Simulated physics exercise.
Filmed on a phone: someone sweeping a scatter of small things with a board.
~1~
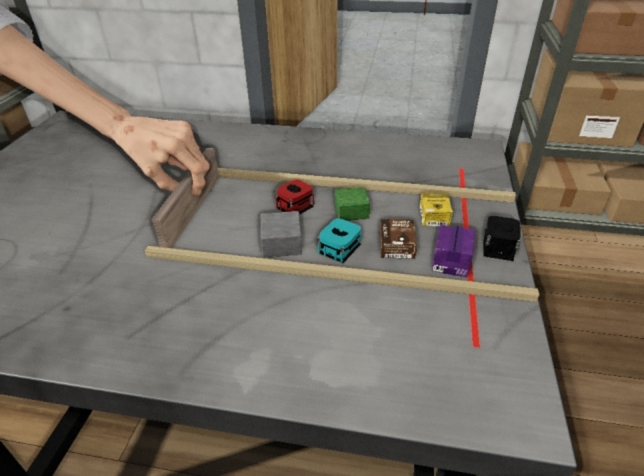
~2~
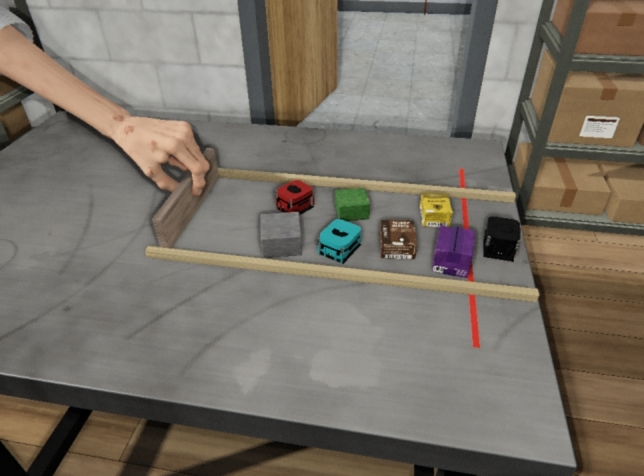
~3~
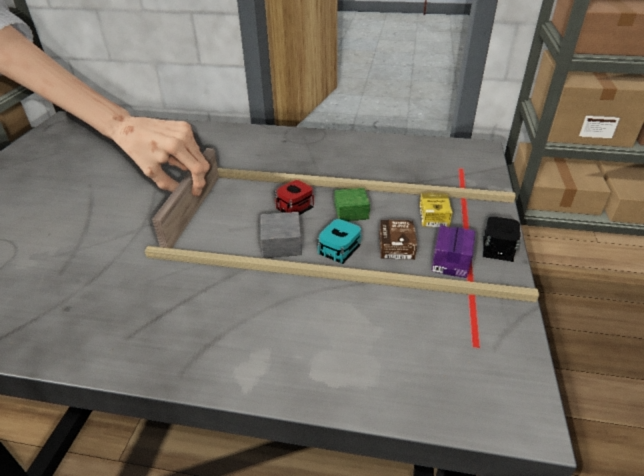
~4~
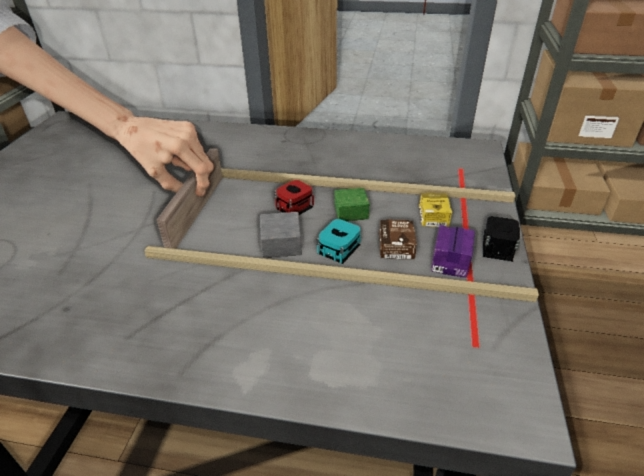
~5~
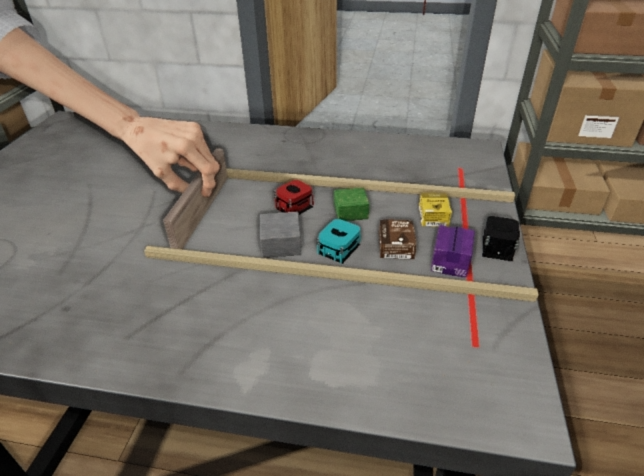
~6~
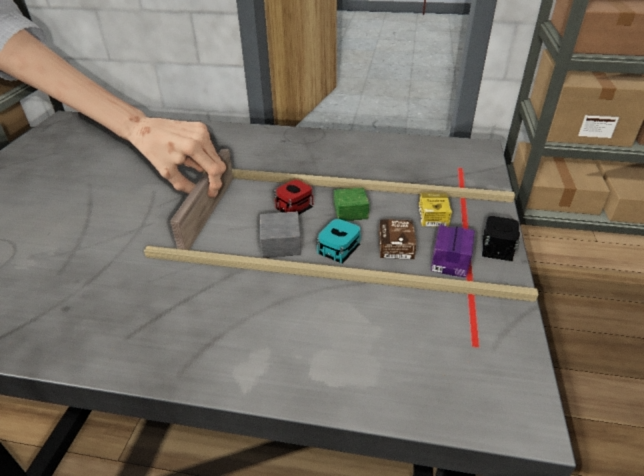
Hand sliding a wooden board slightly right between two rails on a grey table, small coloured boxes and cases sitting still.
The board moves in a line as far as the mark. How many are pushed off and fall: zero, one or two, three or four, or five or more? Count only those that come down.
Outcome: The number that fall off is three or four.
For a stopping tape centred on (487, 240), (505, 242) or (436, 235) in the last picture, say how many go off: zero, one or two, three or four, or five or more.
For each place: At least five; five or over; 1 or 2.
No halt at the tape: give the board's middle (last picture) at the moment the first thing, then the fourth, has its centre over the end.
About (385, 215), then (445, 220).
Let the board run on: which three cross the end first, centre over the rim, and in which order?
They are the black case, then the purple box, then the brown box.
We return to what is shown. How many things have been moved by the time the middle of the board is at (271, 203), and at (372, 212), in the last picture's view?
The counts are 2 and 8.
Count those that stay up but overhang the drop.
It comes to 2.
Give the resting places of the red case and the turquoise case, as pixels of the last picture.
About (480, 211), and the other about (528, 258).
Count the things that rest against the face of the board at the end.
It touches 2.
Early on, none off yet; black case at rest near (500, 238); purple box at rest near (453, 251); yellow box at rest near (435, 209).
A while later, none off yet; black case moving near (507, 238); purple box travelled a little near (477, 253); yellow box at rest near (435, 209).
Further along, one off so far; black case in the air near (529, 342); purple box leaning well over near (562, 292); yellow box travelled well along near (500, 215).
Finally, the number that fall off is three or four; lost, brown box, yellow box, purple box and black case.
